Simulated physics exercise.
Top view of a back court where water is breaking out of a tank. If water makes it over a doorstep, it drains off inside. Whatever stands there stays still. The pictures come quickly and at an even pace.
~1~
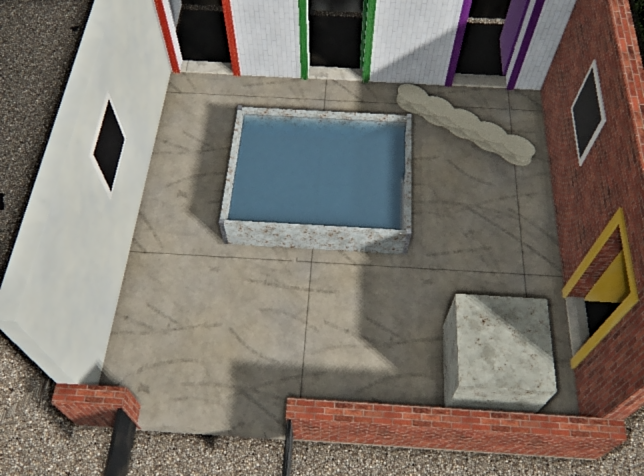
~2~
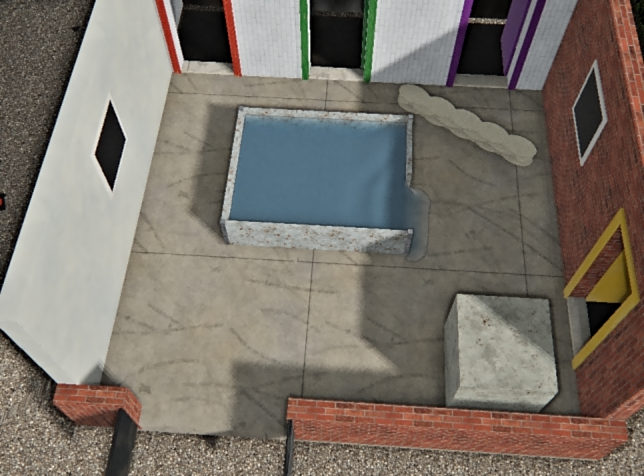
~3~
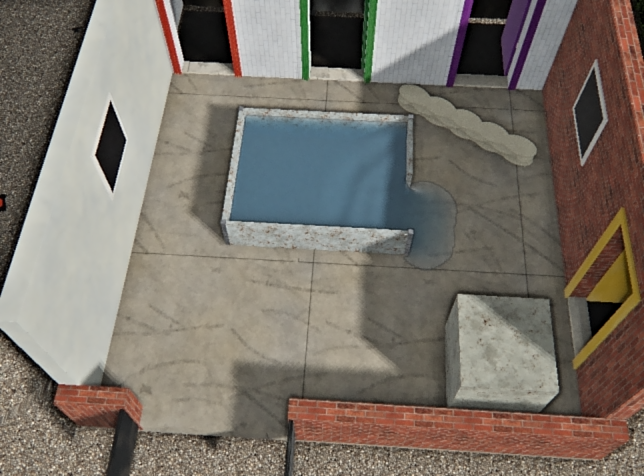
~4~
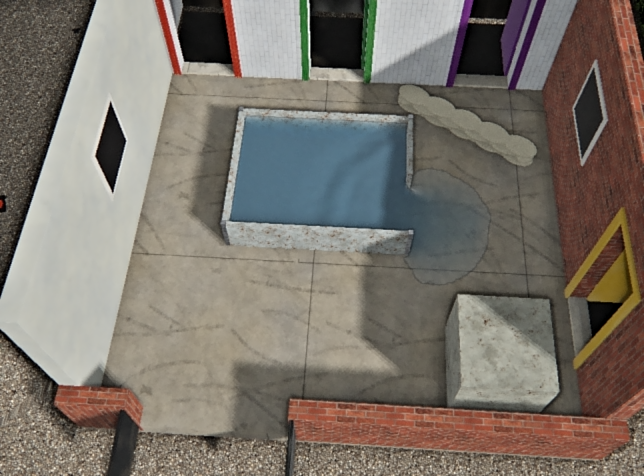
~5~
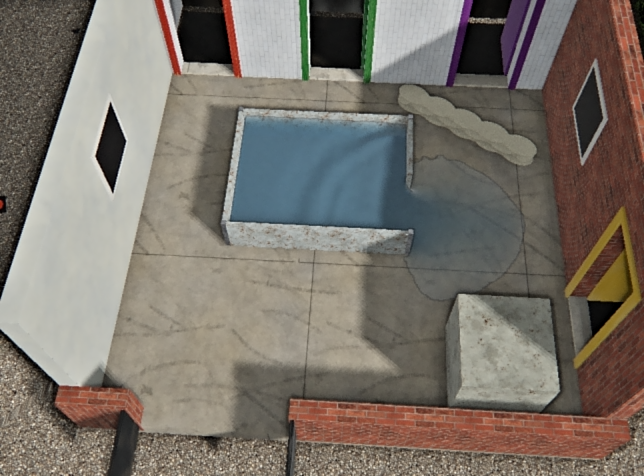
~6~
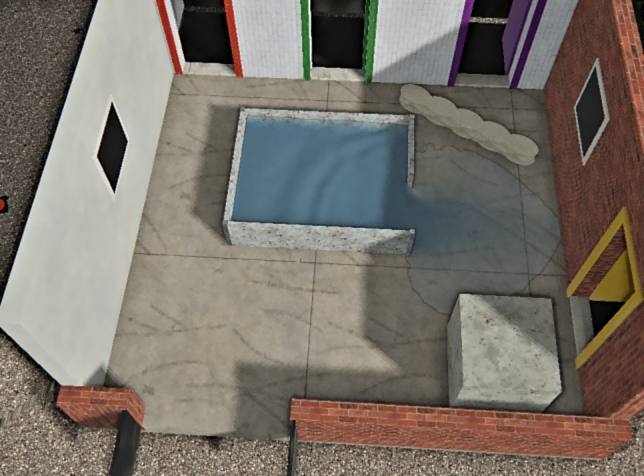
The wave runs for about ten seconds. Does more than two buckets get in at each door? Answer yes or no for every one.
Red door: No, yellow door: Yes, purple door: Yes, green door: No.
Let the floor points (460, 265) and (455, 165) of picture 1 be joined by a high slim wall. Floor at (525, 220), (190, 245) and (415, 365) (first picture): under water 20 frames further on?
Point by point: First submerged, second not reached, third submerged.
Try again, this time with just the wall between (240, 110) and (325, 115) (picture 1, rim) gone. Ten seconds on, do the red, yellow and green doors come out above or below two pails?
In that case the red door overshoots, the yellow door stays within limits and the green door overshoots.
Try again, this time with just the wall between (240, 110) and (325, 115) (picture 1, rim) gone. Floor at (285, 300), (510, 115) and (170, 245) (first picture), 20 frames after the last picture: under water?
Taken in turn they're unwetted, swamped and swamped.
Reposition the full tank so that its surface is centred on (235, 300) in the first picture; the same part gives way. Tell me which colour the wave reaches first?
Leading the way is the door marked yellow.
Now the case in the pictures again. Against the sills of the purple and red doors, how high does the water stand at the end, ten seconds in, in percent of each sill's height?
About 180 and 180 %.
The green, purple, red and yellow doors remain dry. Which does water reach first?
I'd say it's the one in yellow.
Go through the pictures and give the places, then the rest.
In the first frame, still water in the water tank at (320, 170).
In the second frame, the front is at (417, 255), out from the gap at (405, 216).
In the third frame, water pours out at (405, 217) and has run to (443, 257).
In the fourth frame, water pours out at (405, 218) and has run to (483, 213).
In the fifth frame, water pours out at (406, 217) and has run to (516, 214).
In the sixth frame, the front is at (553, 240), out from the gap at (407, 217).
A moment on, water covers 20 % of the floor; the red door not reached, the yellow door wet at the sill, nothing in, the purple door not reached, the green door not reached.
Next, water covers 25 % of the floor; the red door not reached, the yellow door over two buckets in, the purple door not reached, the green door not reached.
Then, water covers 35 % of the floor; the red door not reached, the yellow door far over two buckets in, the purple door under two buckets in, the green door not reached.
Later, water covers 65 % of the floor; the red door not reached, the yellow door far over two buckets in, the purple door over two buckets in, the green door wet at the sill, nothing in.
In the end, water covers 95 % of the floor; the red door under two buckets in, the yellow door far over two buckets in, the purple door over two buckets in, the green door under two buckets in.
